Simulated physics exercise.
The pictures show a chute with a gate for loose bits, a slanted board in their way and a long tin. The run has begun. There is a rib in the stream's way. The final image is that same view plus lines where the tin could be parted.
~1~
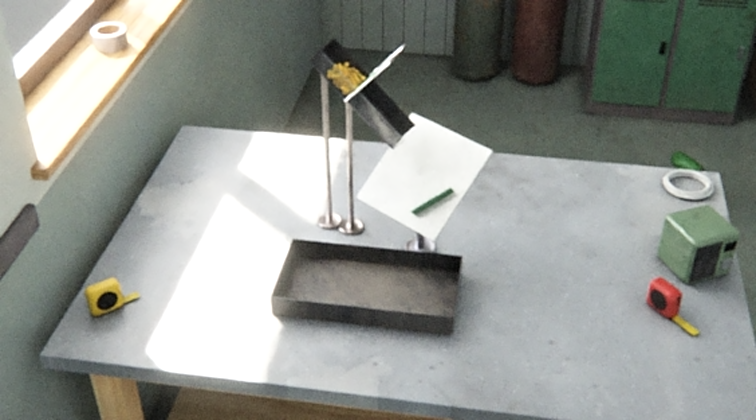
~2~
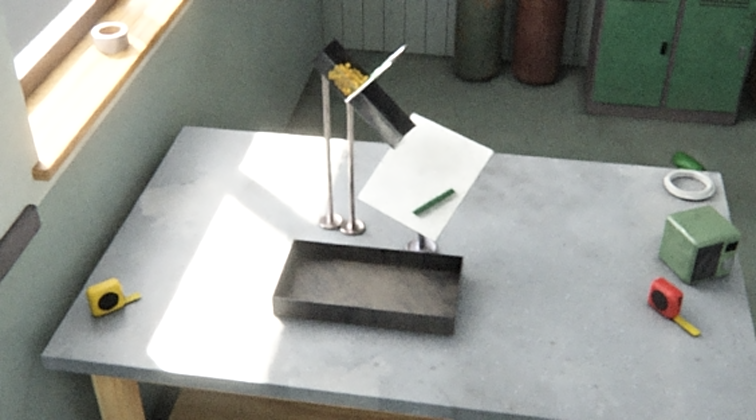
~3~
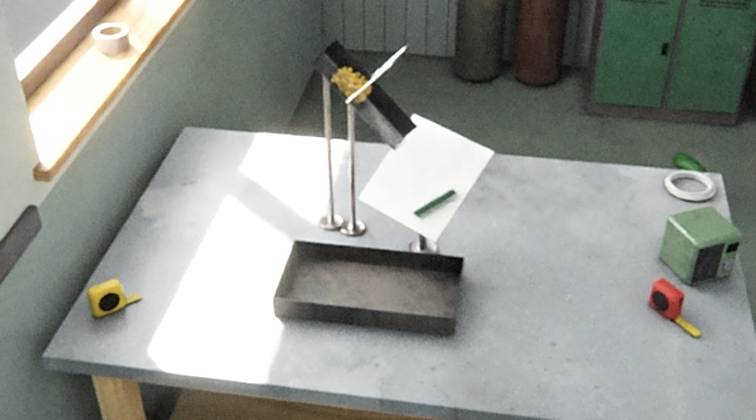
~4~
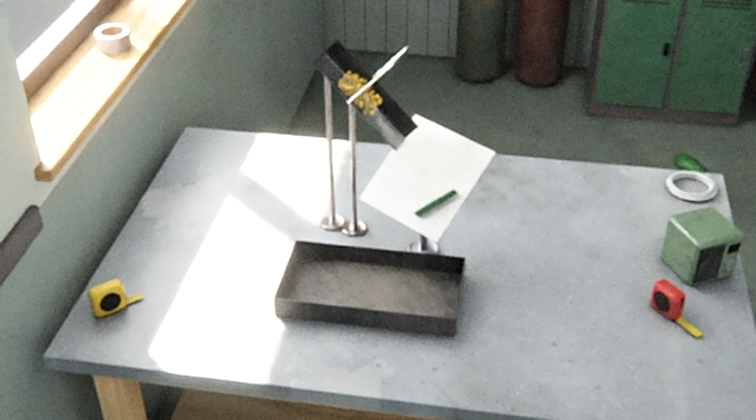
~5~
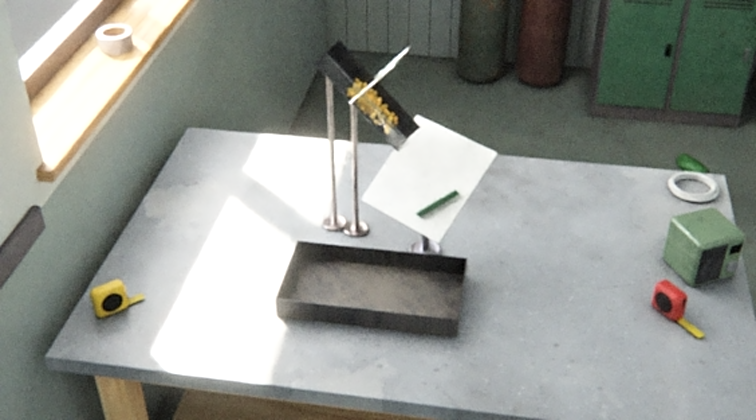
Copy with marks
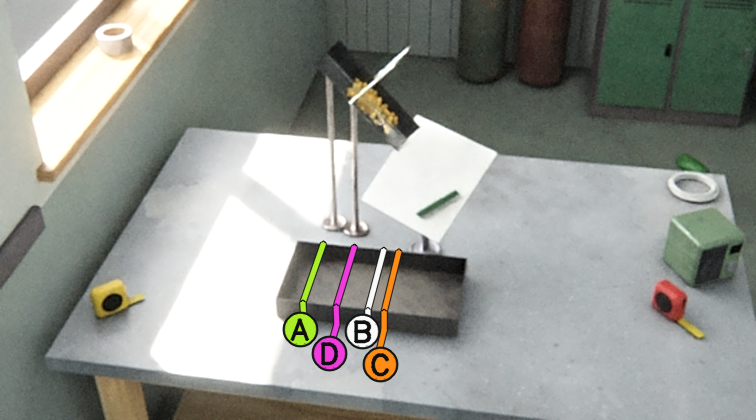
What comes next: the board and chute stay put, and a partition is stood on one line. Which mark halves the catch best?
B is best.
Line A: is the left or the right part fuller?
The right side.
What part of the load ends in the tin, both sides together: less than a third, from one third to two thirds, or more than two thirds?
More than two thirds.
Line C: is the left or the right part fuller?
Left.
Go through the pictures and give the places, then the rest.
In the first frame, load behind the gate (349, 81), puffed corn balls; lip of the chute (399, 142), sloping fairly steeply.
In the second frame, middle of the board (424, 175), tilted fairly steeply; middle of its low edge (395, 219); of its high edge (452, 132).
In the third frame, front corners of the tin (272, 298) and (455, 318), empty; front of the load (364, 97).
In the fourth frame, middle of the load (363, 91); its front (372, 112), roughly a third of the way to the lip; rib from (454, 189) to (413, 213).
In the fifth frame, middle of the load (374, 104); its front (395, 123), roughly two thirds of the way to the lip.
On the marked copy, line A crosses the front rim at (303, 302); line B crosses the front rim at (368, 309); line C crosses the front rim at (384, 311); line D crosses the front rim at (336, 306).
For line A, of what is caught, not one piece on the left of the divider, every piece on the right.
For line B, of what is caught, roughly half on the left of the divider, roughly half on the right.
For line C, of what is caught, almost all on the left of the divider, just a few on the right.
For line D, of what is caught, not one piece on the left of the divider, every piece on the right.
